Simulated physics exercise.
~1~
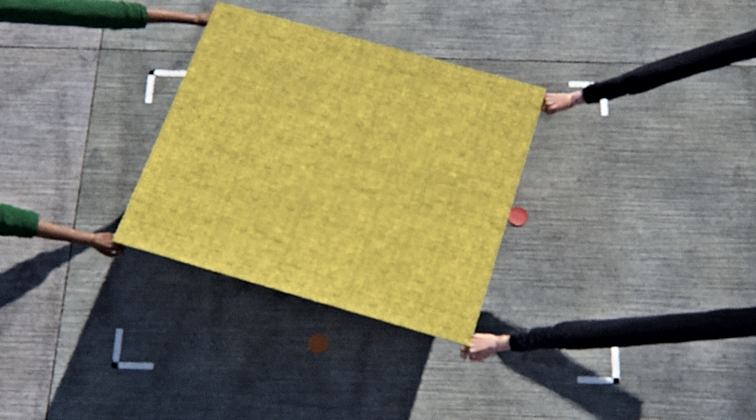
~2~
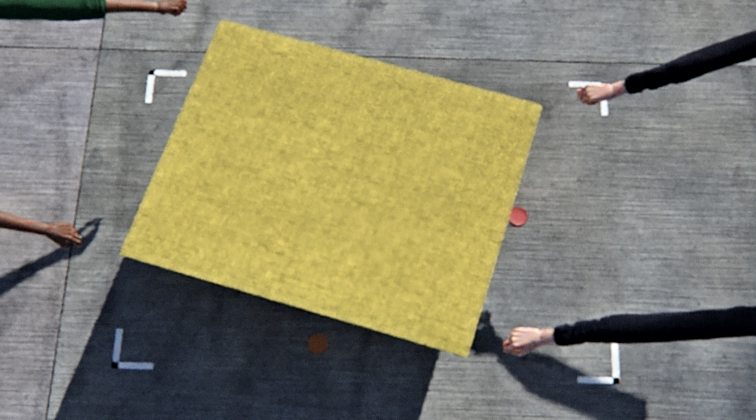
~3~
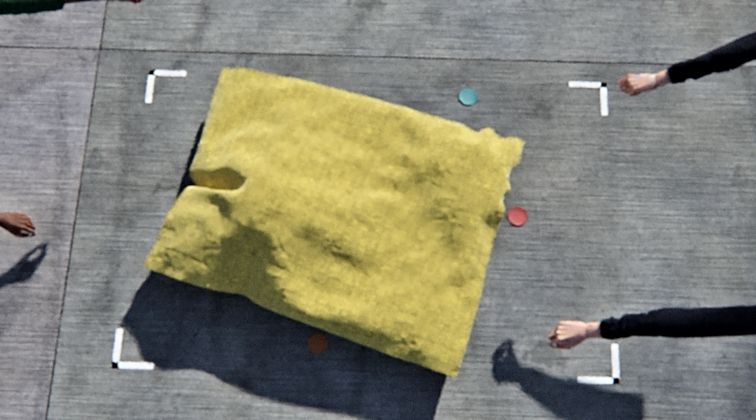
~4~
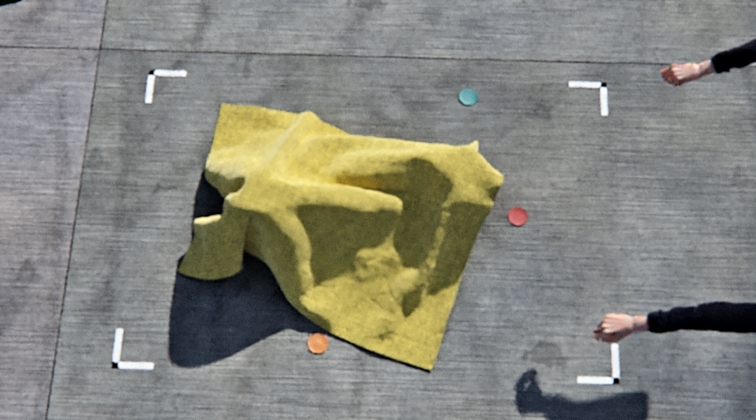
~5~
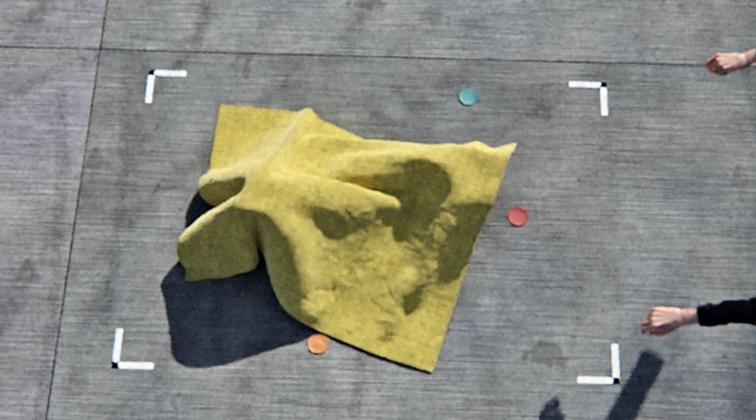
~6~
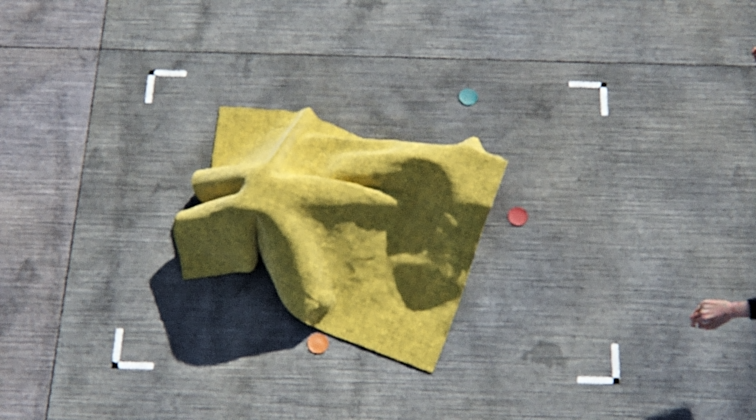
On a grey concrete floor, four hands releasing a yellow blanket that drops, crumples over hidden shapes and settles between three coloured discs.
